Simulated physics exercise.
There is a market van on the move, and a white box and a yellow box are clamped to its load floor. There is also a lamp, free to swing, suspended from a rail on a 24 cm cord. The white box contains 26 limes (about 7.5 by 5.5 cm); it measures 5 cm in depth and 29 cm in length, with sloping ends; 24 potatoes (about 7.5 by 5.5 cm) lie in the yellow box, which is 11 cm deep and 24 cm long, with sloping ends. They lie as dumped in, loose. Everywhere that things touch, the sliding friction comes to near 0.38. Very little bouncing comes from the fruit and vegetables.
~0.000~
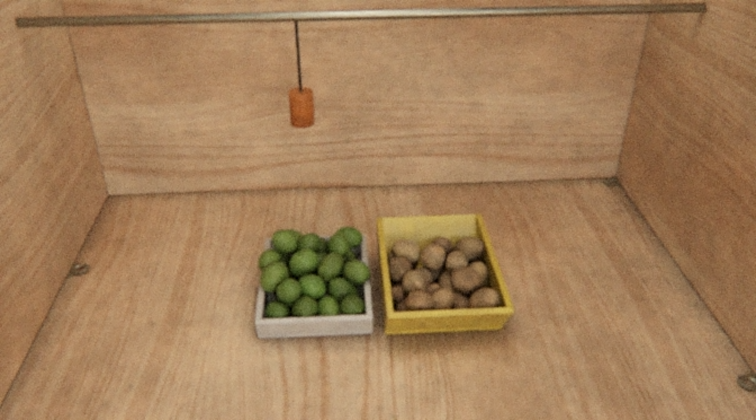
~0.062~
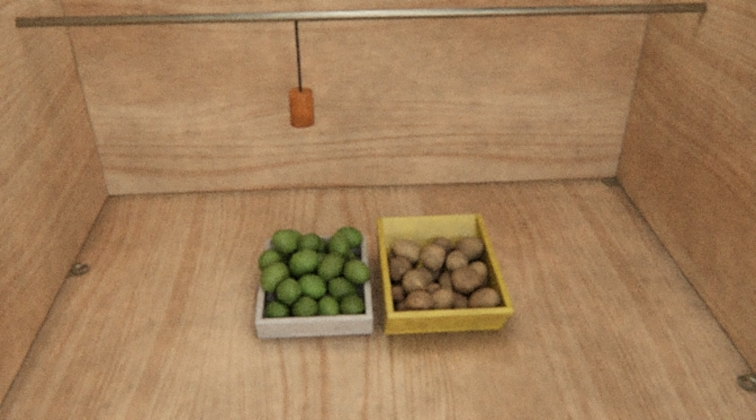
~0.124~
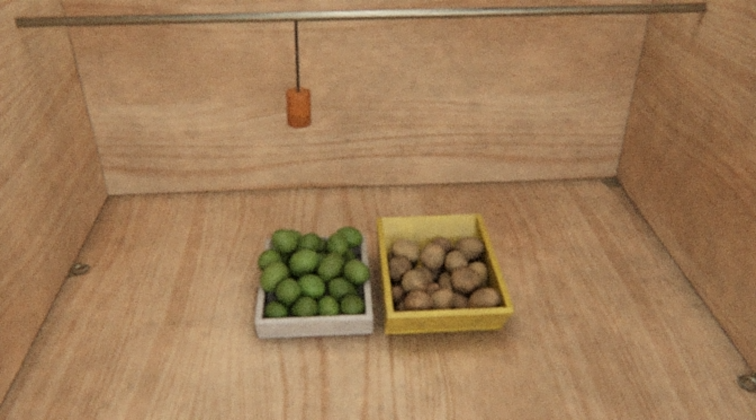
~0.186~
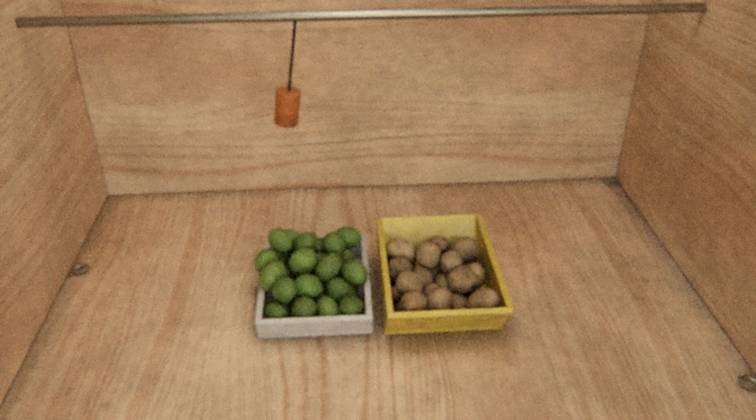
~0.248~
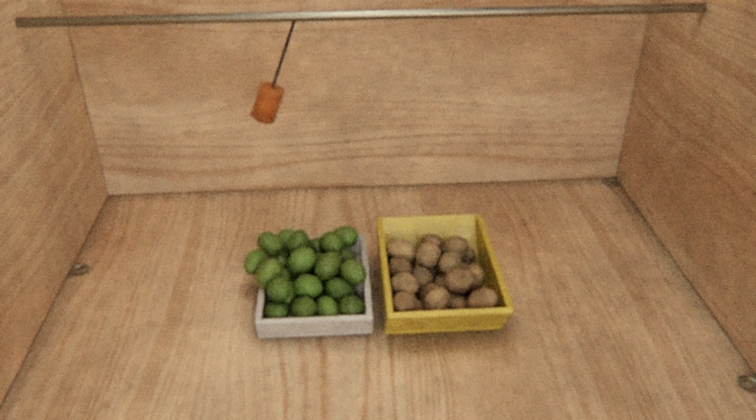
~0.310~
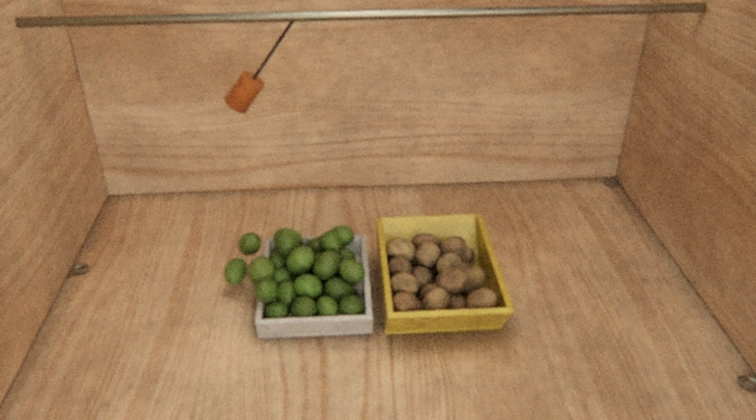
An orange hanging object swings left, then limes shift left and two leave the white box.
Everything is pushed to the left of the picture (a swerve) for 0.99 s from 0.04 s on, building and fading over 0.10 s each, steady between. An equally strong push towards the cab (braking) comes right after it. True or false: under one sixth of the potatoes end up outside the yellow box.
True.
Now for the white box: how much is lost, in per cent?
About: White box 40 per cent.
After 0.68 s, white box 20 in, 6 out and yellow box 24 in, 0 out.
After 1.14 s, white box 18 in, 8 out and yellow box 24 in, 0 out.
After 1.79 s, white box 15 in, 11 out and yellow box 24 in, 0 out.
Outcome (at 2.62 s), white box 15 in, 11 out and yellow box 24 in, 0 out. Asked share, 0 of 24, 0 per cent.
